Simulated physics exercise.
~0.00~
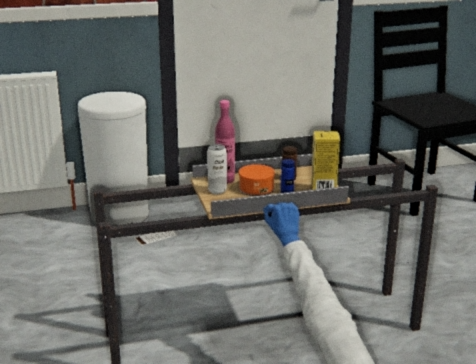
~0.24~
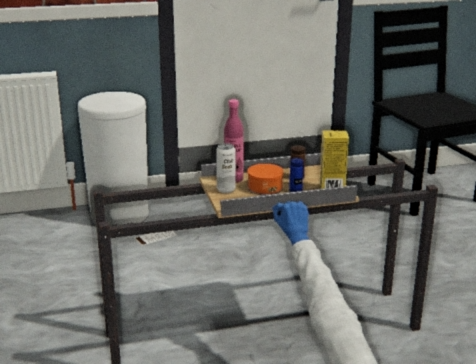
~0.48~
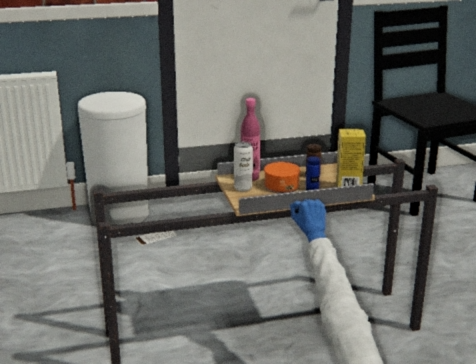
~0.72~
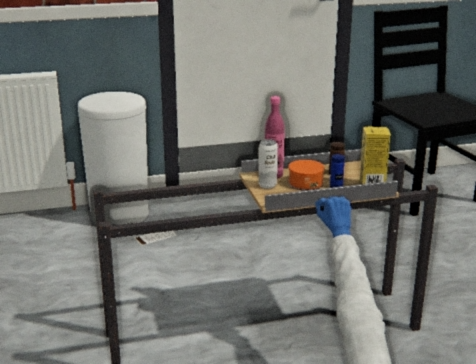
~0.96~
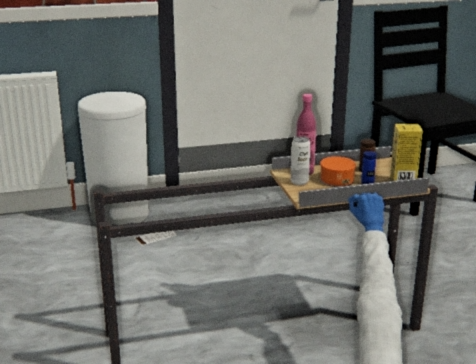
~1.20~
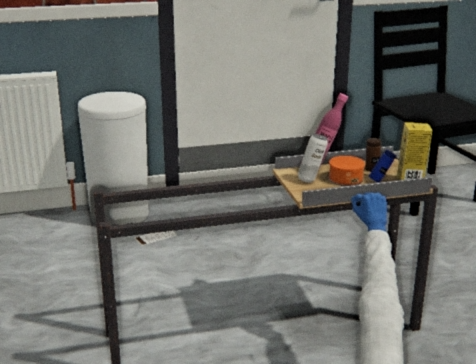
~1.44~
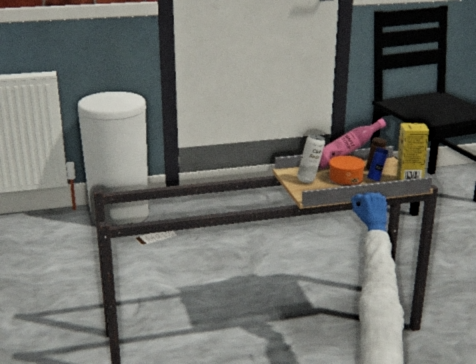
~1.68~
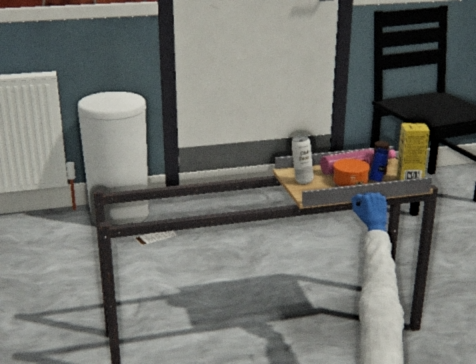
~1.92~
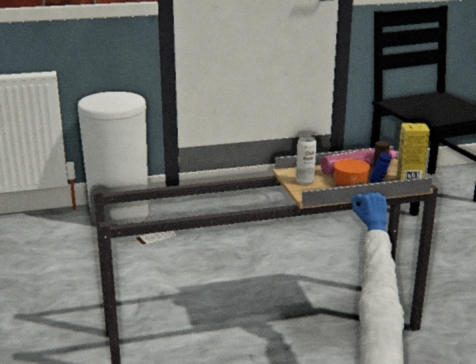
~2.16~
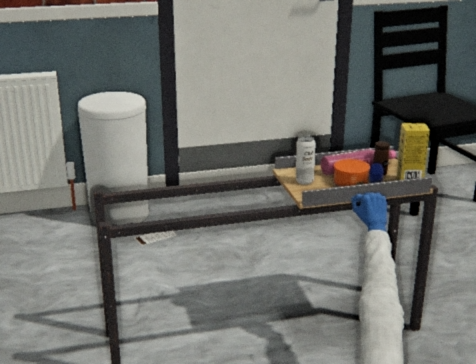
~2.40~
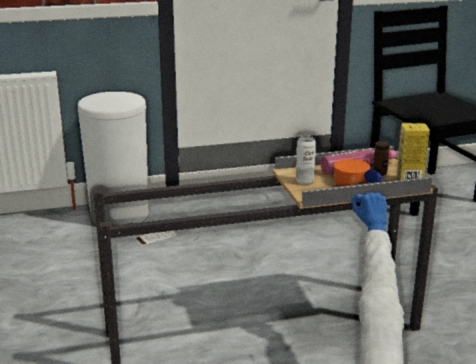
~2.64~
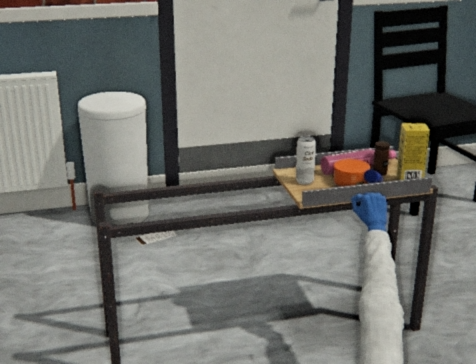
A blue-gloved hand slid a tray of bottles and containers right along a dark table frame until it stopped at the end, where the pink bottle toppled and a small blue container tipped over, both staying on the tray while the others remained standing.
